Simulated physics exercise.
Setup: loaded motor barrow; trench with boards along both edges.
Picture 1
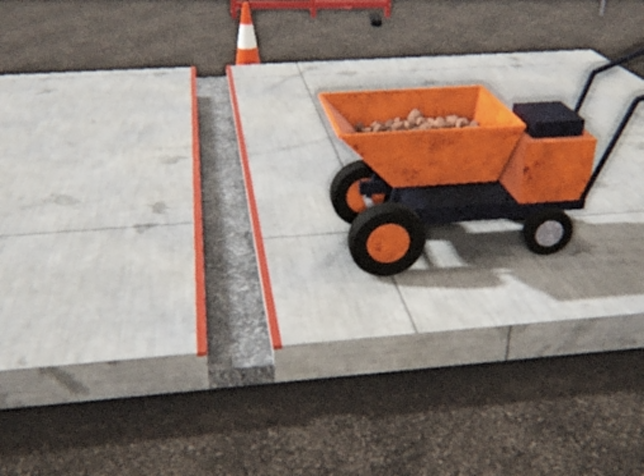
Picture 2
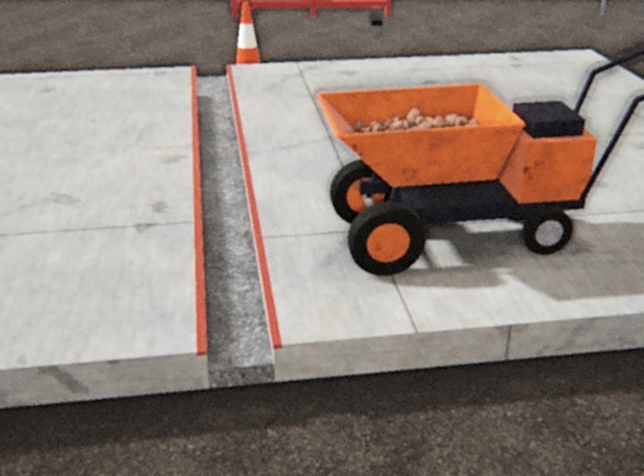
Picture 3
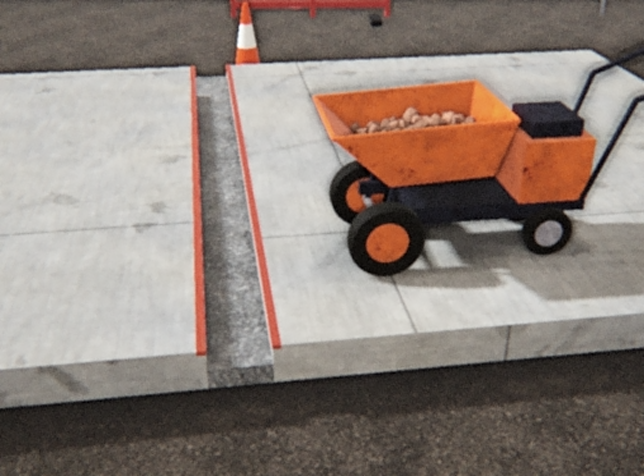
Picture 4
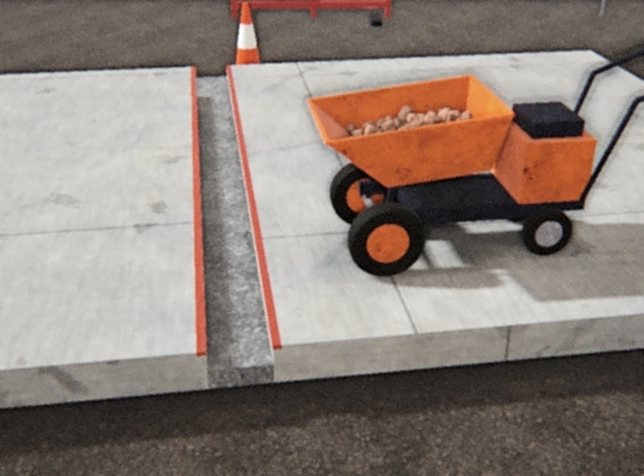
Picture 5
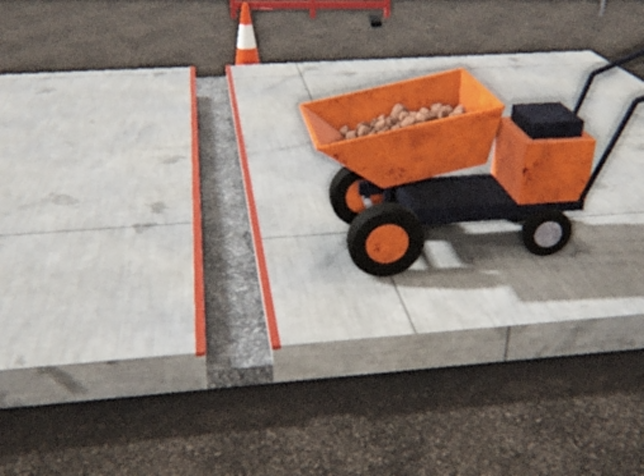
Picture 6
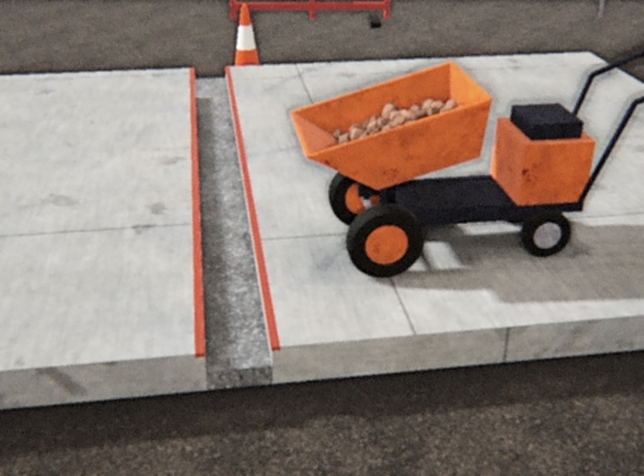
An orange motor barrow loaded with brown rubble stands on pale concrete at the right, seen from slightly above and side-on by a still camera. To its left, a narrow, shallow trench edged with red boards crosses the slab, with an orange-and-white cone and a red barrier behind. The skip, level at first, slowly tips forward to the left, its rear rising clear of the body while the wheels stay still.
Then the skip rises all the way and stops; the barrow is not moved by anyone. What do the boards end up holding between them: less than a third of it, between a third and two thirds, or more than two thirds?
Caught: Above two thirds.
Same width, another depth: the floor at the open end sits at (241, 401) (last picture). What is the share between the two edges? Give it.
Estimate: Approx. 100 %.
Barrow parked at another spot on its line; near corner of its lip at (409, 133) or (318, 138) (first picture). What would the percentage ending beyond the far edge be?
In order, close to 0 and 20 in a hundred.
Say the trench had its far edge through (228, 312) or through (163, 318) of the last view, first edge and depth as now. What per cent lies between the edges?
Estimated share: Try 1 approx. 50 in a hundred, try 2 approx. 100 in a hundred.
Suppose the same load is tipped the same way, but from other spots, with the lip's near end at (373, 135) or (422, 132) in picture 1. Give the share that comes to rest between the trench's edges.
Close to 60 in a hundred, and close to 30 in a hundred.
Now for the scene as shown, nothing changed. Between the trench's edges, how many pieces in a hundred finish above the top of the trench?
Share: Around 25 %.
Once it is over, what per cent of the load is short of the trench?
Roughly 0 in a hundred.
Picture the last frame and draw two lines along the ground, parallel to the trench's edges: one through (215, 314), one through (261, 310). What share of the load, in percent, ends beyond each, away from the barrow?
First roughly 20 percent, then 80 percent.
Shortly afterwards, skip tipped steeply; the whole lot in the skip.
Next, skip tipped right over; the bulk in the skip; near a quarter in or heaped over the trench.
Some moments later, skip tipped right over; near a quarter in the skip; the bulk in or heaped over the trench; a little beyond it.
In the end, skip tipped right over; near a quarter in the skip; the bulk in or heaped over the trench; a little beyond it.
